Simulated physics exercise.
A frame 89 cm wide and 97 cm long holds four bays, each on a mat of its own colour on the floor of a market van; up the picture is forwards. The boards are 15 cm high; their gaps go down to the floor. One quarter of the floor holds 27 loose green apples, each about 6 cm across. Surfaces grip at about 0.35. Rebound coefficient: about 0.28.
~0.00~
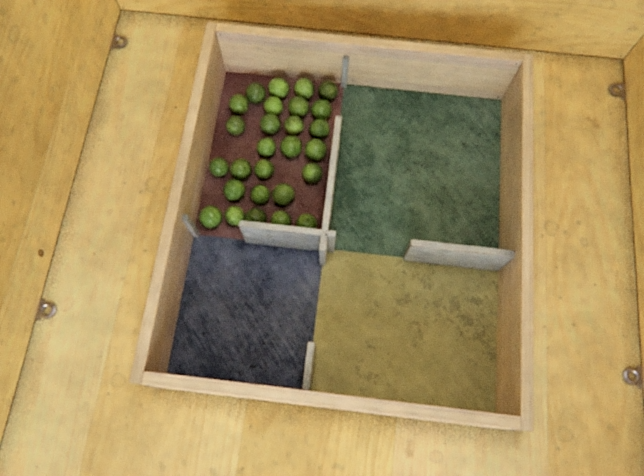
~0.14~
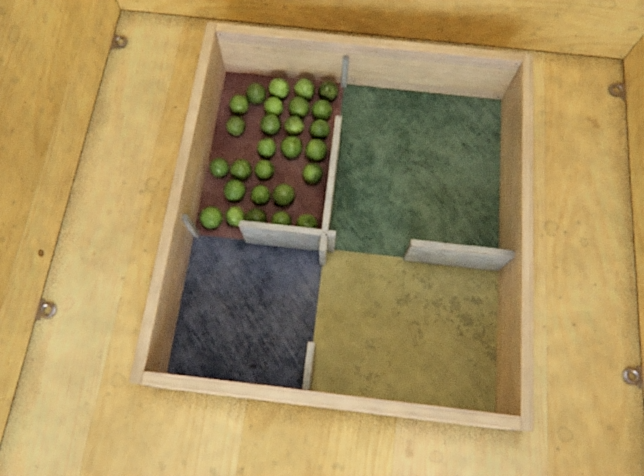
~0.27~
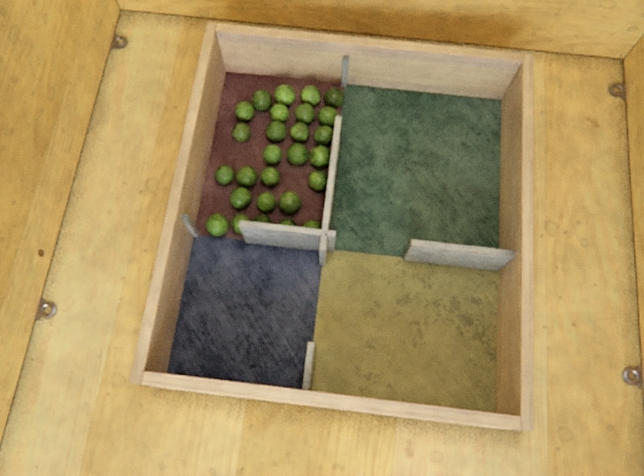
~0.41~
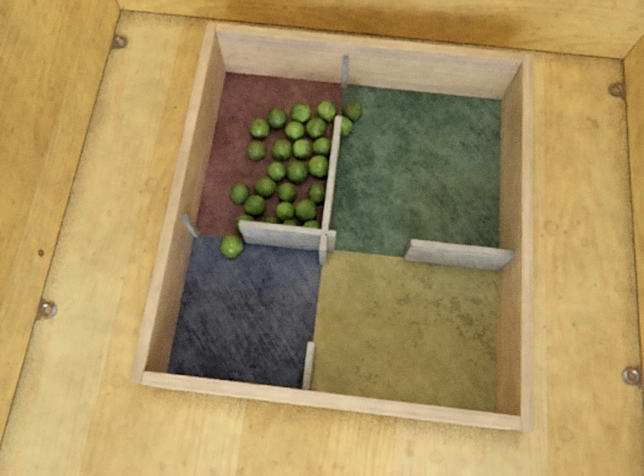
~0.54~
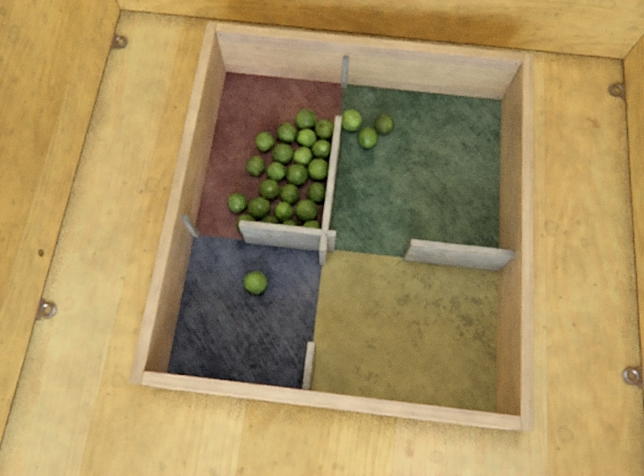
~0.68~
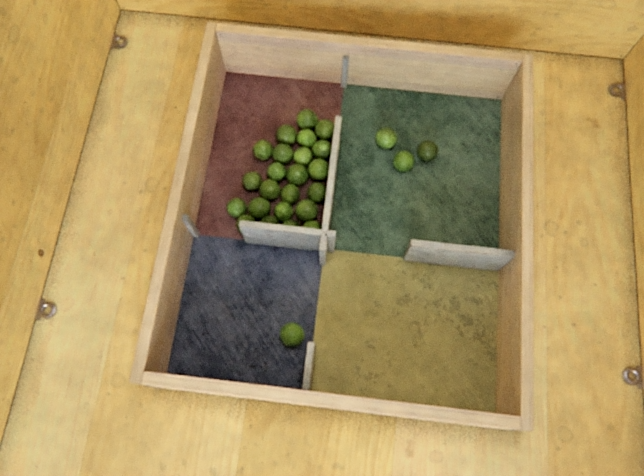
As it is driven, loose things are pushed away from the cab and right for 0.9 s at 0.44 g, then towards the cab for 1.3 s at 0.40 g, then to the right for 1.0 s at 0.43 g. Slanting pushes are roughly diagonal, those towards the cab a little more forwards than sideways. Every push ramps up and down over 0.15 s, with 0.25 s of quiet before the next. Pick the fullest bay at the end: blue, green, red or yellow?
The largest share ends in the green bay.
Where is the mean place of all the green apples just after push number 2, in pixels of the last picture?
Around (315, 107).
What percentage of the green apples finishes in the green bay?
Some 90 per cent of them.
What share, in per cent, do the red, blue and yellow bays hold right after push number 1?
Red 90, blue 0, yellow 0 per cent.
After push 1 (1.14 s), 23 in the red bay, 1 in the blue bay and 3 in the green bay.
After push 2 (2.69 s), 19 in the red bay, 1 in the blue bay and 7 in the green bay.
After push 3 (3.94 s), 3 in the red bay, 1 in the blue bay and 23 in the green bay.
When it is over (at 4.72 s), 3 in the red bay, 1 in the blue bay and 23 in the green bay.
